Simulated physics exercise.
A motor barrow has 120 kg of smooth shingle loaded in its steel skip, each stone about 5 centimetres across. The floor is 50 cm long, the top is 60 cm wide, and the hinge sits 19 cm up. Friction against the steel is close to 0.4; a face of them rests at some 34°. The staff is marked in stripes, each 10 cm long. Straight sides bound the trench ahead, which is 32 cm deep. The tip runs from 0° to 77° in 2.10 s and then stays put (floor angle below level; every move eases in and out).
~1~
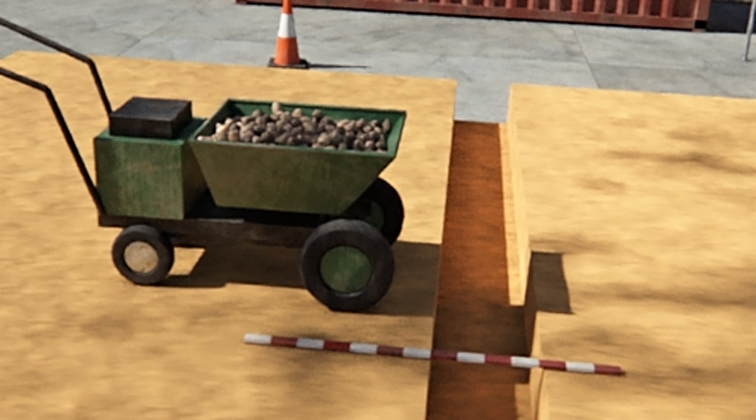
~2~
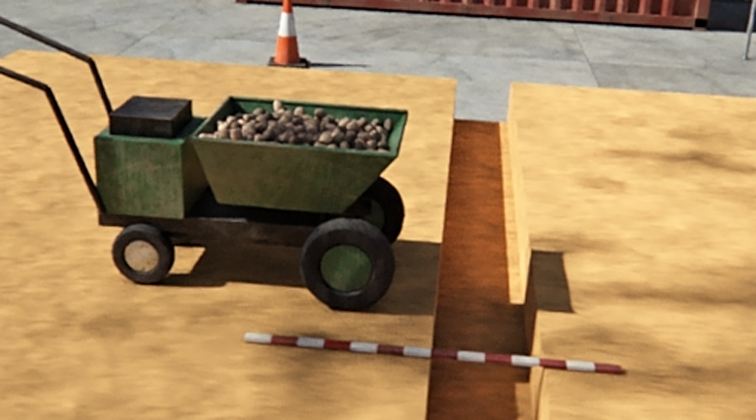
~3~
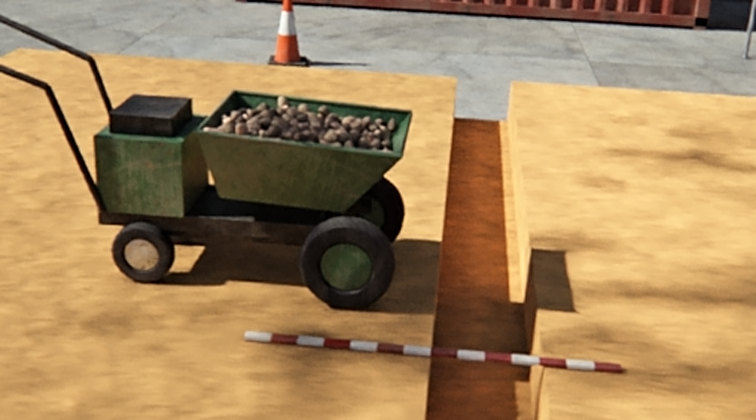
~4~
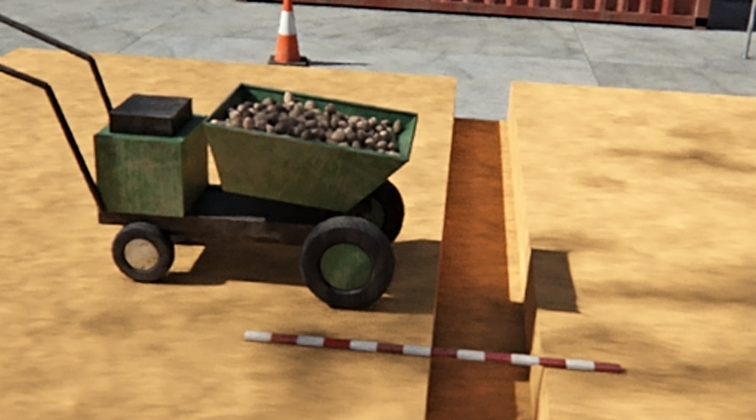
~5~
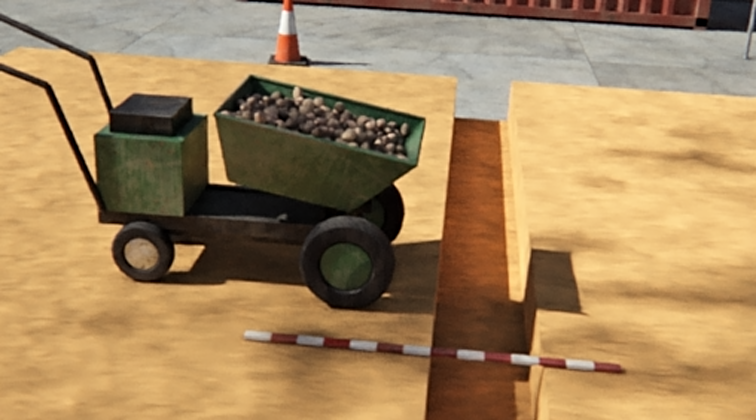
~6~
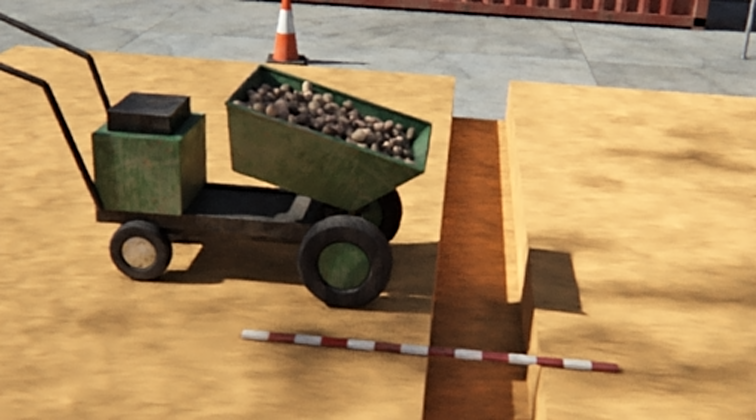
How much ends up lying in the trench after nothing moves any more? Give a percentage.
A share of about 85 per cent.
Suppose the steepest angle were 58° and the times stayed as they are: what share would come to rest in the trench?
The trench would hold about 70% of it.
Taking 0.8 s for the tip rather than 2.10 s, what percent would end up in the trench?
That would give about 70 percent.
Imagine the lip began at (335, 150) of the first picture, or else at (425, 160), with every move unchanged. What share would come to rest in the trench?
Roughly 100 in a hundred, then 55 in a hundred.
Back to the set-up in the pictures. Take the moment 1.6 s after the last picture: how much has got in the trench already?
I'd say near 70 per cent at that time.
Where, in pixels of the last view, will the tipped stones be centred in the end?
Roughly (498, 338), I'd say.
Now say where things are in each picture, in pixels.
In the first picture, the skip is at 0°, its lip at (395, 157); the top of the load is at (292, 119).
In the second picture, the skip is at 1°, its lip at (397, 156); the top of the load is at (294, 118).
The third picture shows lip at (402, 157), floor tilted 3°, highest stones at (284, 114).
In the fourth picture, the skip is at 6°, its lip at (408, 160); the top of the load is at (290, 110).
The fifth picture shows lip at (417, 165), floor tilted 10°, highest stones at (275, 102).
In the sixth picture, the skip is at 15°, its lip at (425, 171); the top of the load is at (280, 95).
Then, 1.0 s after the last picture the floor is at 65°, 89 % in the skip, 11 % in the trench; the foremost stones are at (528, 308).
Then, 1.6 s after the last picture the floor is at 77°, 17 % in the skip, 69 % in the trench, 15 % past the trench; the foremost stones are at (669, 294).
Then, 1.9 s after the last picture the floor is at 77°, 3 % in the skip, 82 % in the trench, 15 % past the trench; the foremost stones are at (702, 287).
Then, 3.9 s after the last picture the floor is at 77°, 0 % in the skip, 85 % in the trench, 15 % past the trench; the foremost stones are at (705, 288).
